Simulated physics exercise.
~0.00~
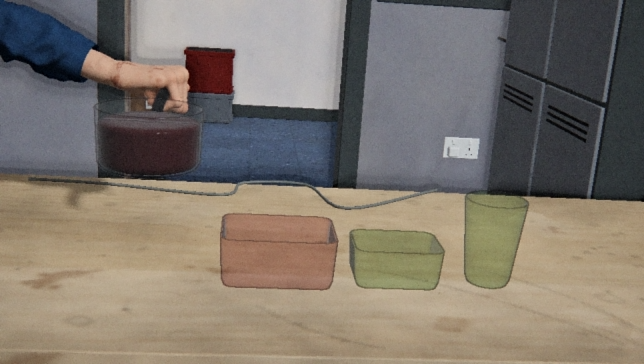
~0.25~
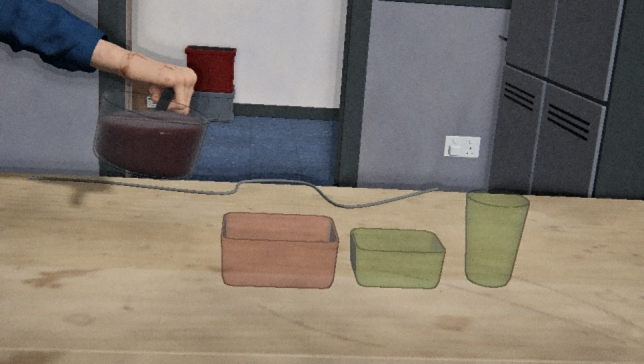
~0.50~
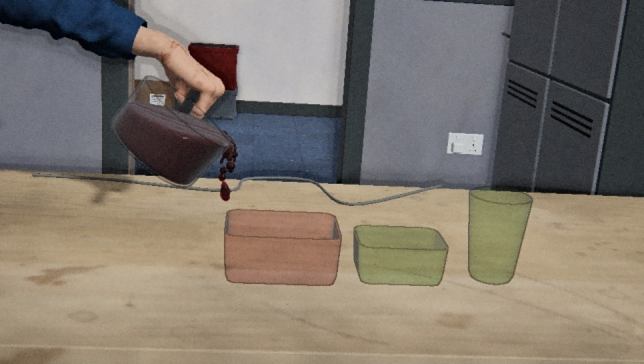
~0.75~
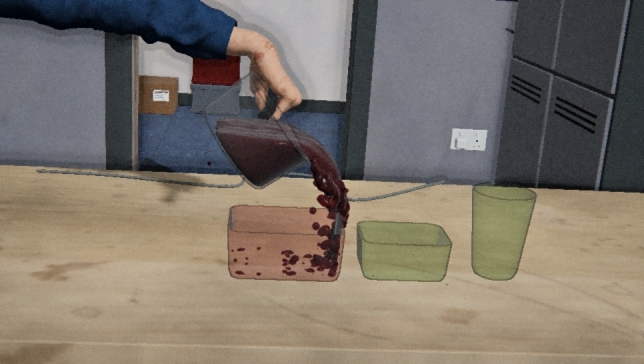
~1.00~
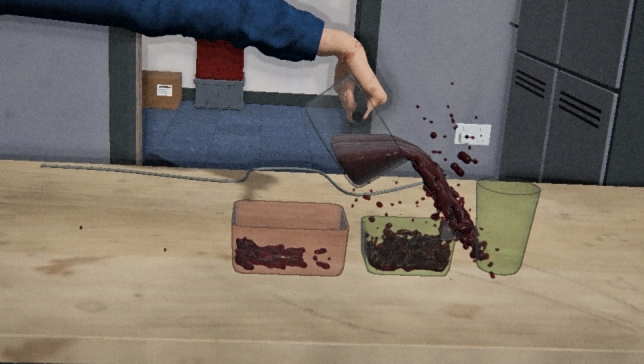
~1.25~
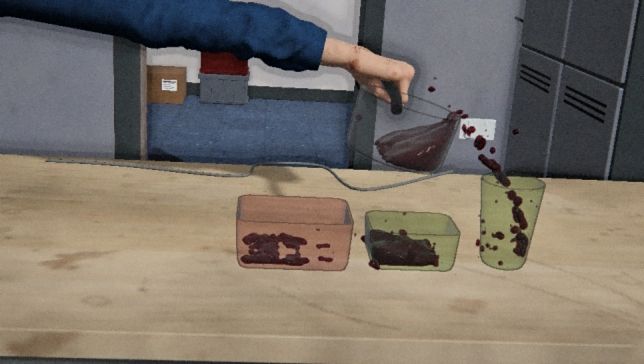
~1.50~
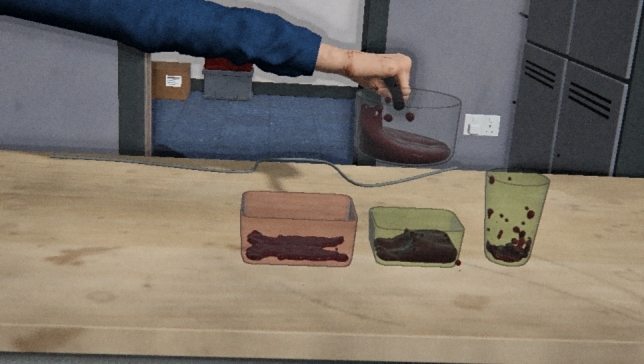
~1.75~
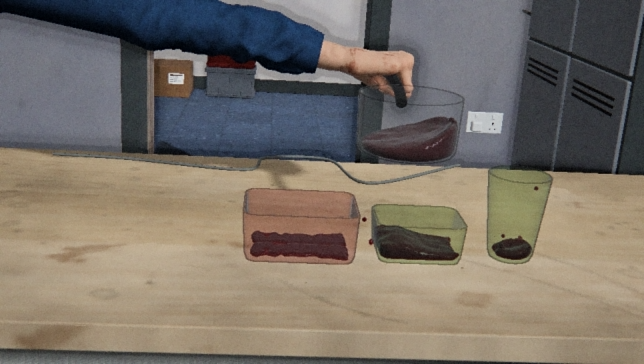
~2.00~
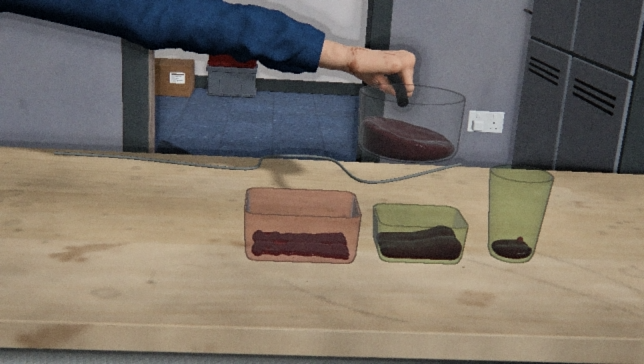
A hand tilts a clear saucepan of dark red wine and sweeps it rightward, pouring into a reddish oblong tub, a green oblong tub and a green drinking glass, with some drops scattering, then levels it, leaving wine in all three containers and the saucepan.
